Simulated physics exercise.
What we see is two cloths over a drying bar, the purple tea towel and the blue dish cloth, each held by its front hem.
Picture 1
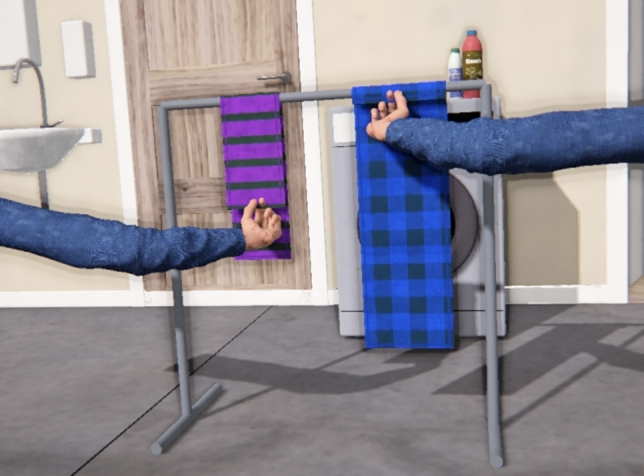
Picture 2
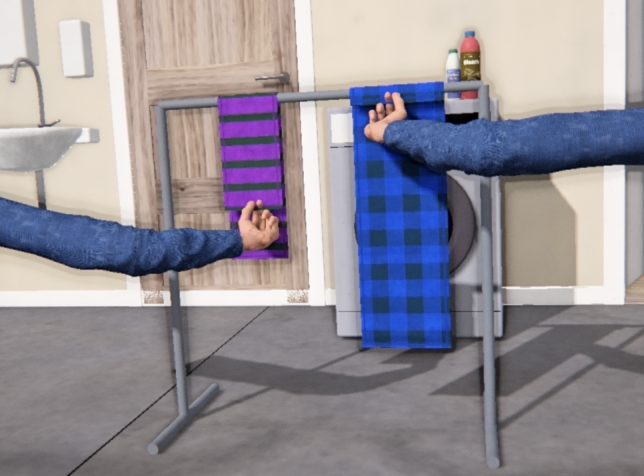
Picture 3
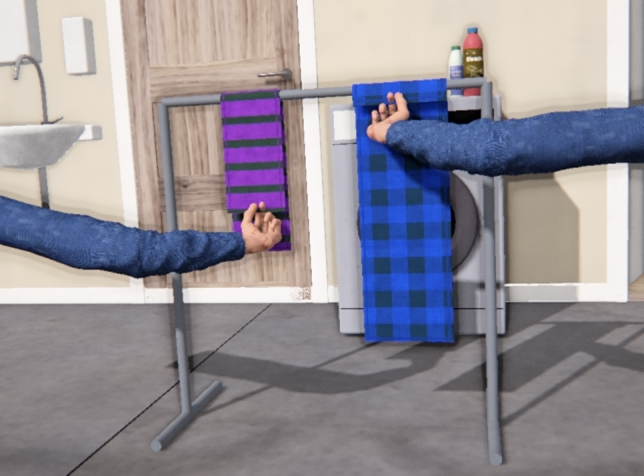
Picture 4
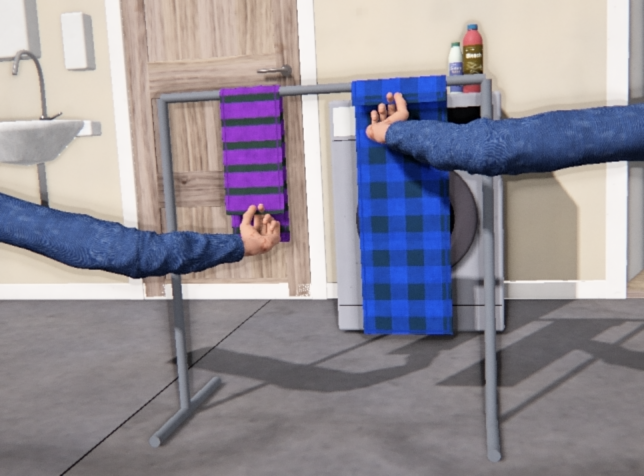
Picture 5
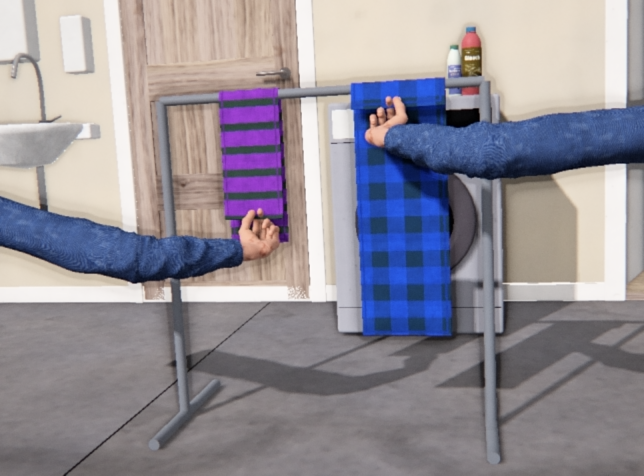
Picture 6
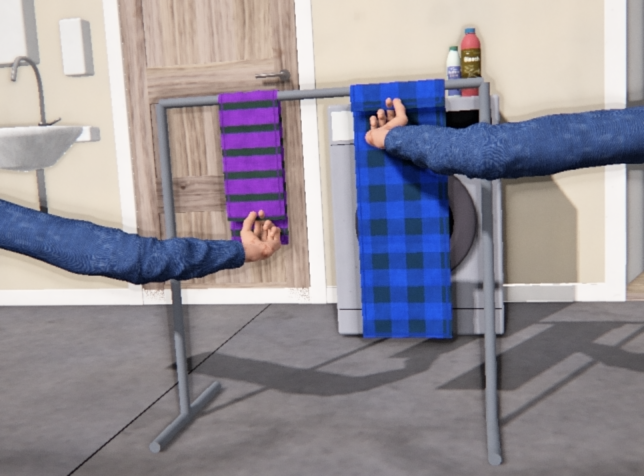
The purple striped towel slid slightly over the grey bar as the left hand drew its front end down and its back edge rose; the blue checked cloth, held by another hand, shifted only a little.
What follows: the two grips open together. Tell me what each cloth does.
In the end the purple tea towel keeps its place, the blue dish cloth slides off.
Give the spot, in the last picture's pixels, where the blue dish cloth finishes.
Near (413, 422).
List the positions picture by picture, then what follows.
The first frame shows tea towel front hem (270, 203), back hem (277, 254); dish cloth front hem (375, 98), back hem (387, 343).
The second frame shows tea towel front hem (268, 205); dish cloth front hem (373, 99).
The third frame shows tea towel front hem (270, 207); dish cloth front hem (376, 100).
The fourth frame shows tea towel front hem (269, 209); dish cloth front hem (375, 99).
The fifth frame shows tea towel front hem (268, 214); dish cloth front hem (374, 104).
The sixth frame shows tea towel front hem (270, 215), back hem (274, 240), front almost as long as the back; dish cloth front hem (374, 105), back hem (385, 332), front far shorter than the back.
Then, 0.46 s past the final frame, tea towel unmoved; dish cloth clear of the rail and dropping near (410, 379).
Then, 0.84 s past the final frame, tea towel unmoved; dish cloth in a heap on the floor near (413, 422).
When it is over, tea towel unmoved; dish cloth in a heap on the floor near (413, 422). The purple tea towel stays on and the blue dish cloth slips to the floor.
